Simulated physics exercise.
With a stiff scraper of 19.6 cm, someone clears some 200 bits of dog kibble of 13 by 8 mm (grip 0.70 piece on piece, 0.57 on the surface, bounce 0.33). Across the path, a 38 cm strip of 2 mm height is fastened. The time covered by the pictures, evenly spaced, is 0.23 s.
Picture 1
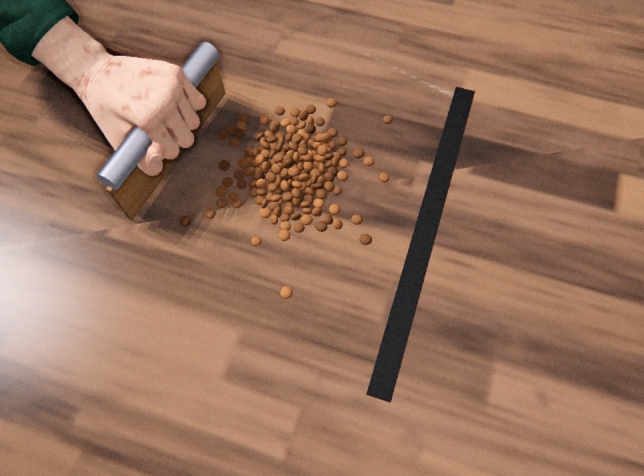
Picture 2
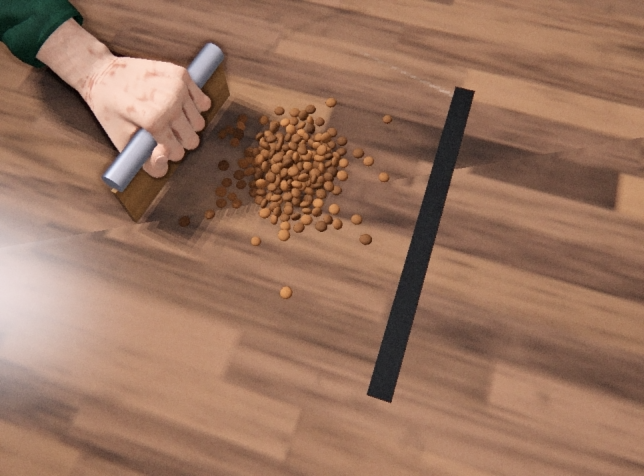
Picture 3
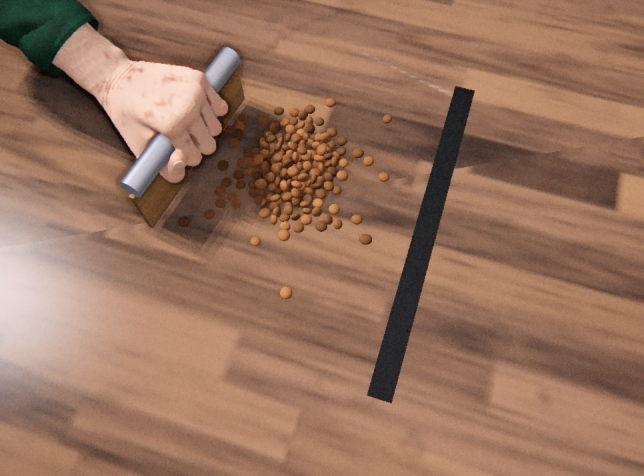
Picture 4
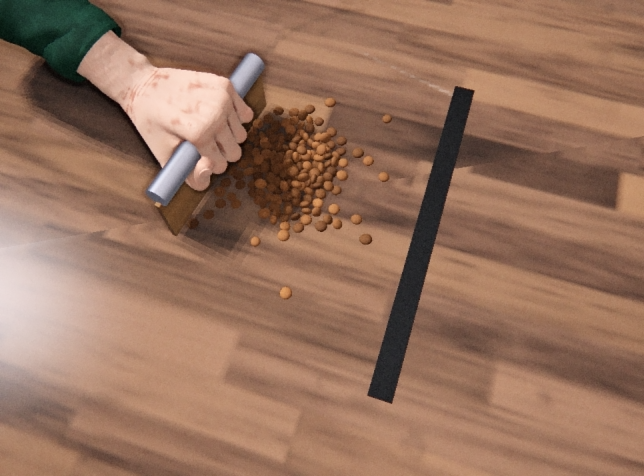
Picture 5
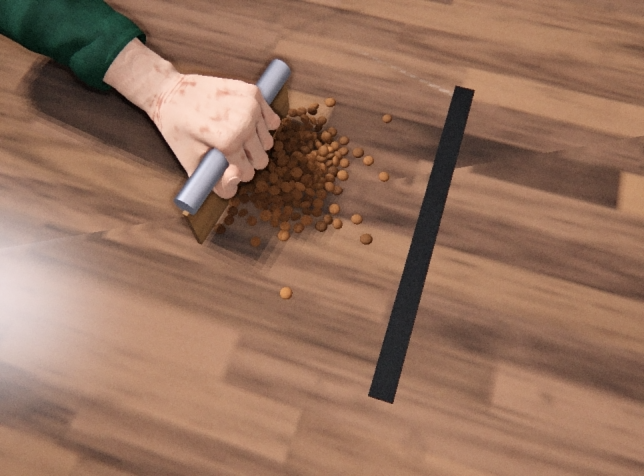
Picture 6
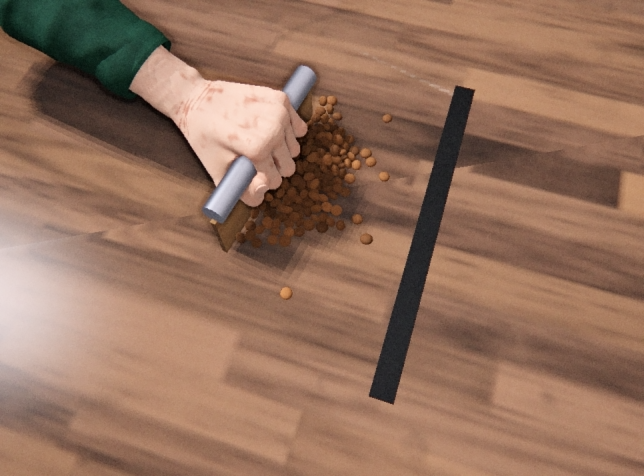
The video shows a hand in a green sleeve gripping a scraper with a gray cylindrical handle on a wooden surface, moving it rightward into scattered brown kibble and pushing many pieces slightly toward a fixed black strip.
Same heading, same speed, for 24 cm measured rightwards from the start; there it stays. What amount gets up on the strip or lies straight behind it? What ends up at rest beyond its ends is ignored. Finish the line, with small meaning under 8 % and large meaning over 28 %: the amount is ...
The amount is large.
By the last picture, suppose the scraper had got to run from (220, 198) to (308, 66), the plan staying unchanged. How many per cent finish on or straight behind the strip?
Above 20.
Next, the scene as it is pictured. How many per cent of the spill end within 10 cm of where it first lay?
5% or so.
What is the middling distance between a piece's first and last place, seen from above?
I'd put it at close to 16 cm.
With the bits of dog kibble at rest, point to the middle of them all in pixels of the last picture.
The middle sits near pixel (417, 213).
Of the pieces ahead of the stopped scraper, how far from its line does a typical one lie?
Some 4 cm from the line.
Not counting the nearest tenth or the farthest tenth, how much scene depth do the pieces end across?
I'd guess some 18 centimetres.
Then, 0.15 s after the last picture, scraper 21 cm from its start, spill 18 cm wide; elsewhere 100 %.
Then, 0.31 s after the last picture, scraper 24 cm from its start, spill 20 cm wide; on or straight behind the strip 40 %, elsewhere 60 %.
Then, 0.45 s after the last picture, scraper 24 cm from its start, spill 20 cm wide; on or straight behind the strip 40 %, elsewhere 60 %.
In the end, on or straight behind the strip 40 %, elsewhere 60 %.
